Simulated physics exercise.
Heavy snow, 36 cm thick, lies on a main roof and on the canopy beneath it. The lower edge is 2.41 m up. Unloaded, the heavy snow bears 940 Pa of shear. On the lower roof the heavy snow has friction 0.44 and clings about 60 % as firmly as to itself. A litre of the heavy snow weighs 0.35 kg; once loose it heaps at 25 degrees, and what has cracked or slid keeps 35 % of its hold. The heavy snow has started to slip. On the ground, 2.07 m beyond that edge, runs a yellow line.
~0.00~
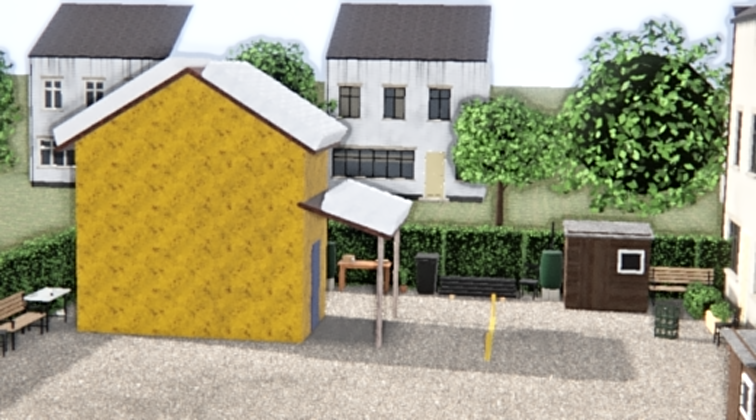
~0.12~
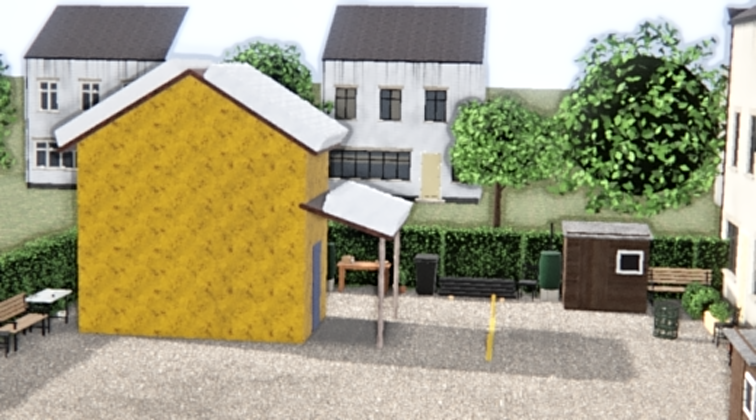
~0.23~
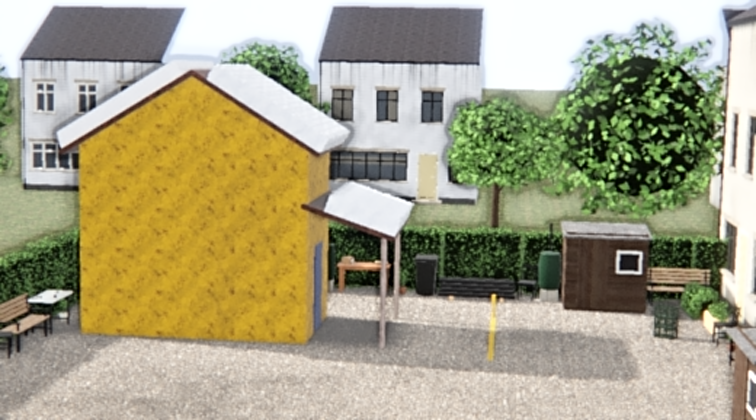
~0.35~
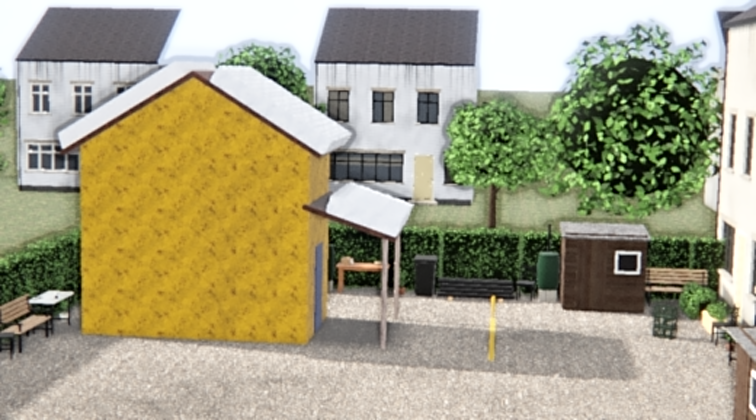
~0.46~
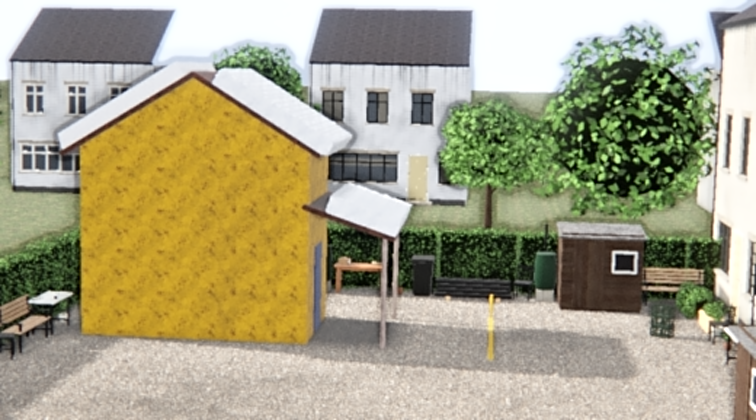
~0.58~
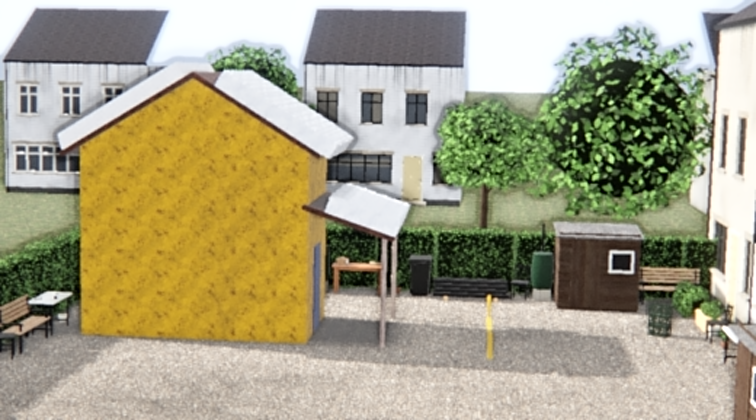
At the start, white snow covers the roof of a yellow building and the small canopy on its right, with houses, trees and a shed behind. The snow on the roof's right slope then creeps slightly down to the right in one piece, its front edging out past the eave, while the view drifts gently.
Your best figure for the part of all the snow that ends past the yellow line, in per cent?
Expect roughly 14 %.
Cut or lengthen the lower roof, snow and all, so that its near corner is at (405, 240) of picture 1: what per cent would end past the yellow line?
It would be near 10 %.
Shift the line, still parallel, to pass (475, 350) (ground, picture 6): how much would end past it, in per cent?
In that case some 20 per cent.
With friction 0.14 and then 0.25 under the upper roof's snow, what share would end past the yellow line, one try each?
In turn about 40 %, 30 %.
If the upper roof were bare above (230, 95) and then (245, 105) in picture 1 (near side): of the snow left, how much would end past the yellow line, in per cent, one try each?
In that order: 3 %, 1 %.
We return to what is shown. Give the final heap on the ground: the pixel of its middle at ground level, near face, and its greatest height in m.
Around (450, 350); it stands about 0.6 m.
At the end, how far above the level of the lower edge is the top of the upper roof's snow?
Roughly 0.9 m.
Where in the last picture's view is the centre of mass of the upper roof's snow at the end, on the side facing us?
Around (450, 327).
By 1.11 s, none is below the lower edge and 0 % is past the line.
By 1.74 s, none is below the lower edge and 0 % is past the line.
By 2.37 s, 11 % is below the lower edge and 0 % is past the line.
By 3.00 s, 55 % is below the lower edge and 4 % is past the line.
By 4.60 s, at the end, 71 % is below the lower edge and 14 % is past the line.
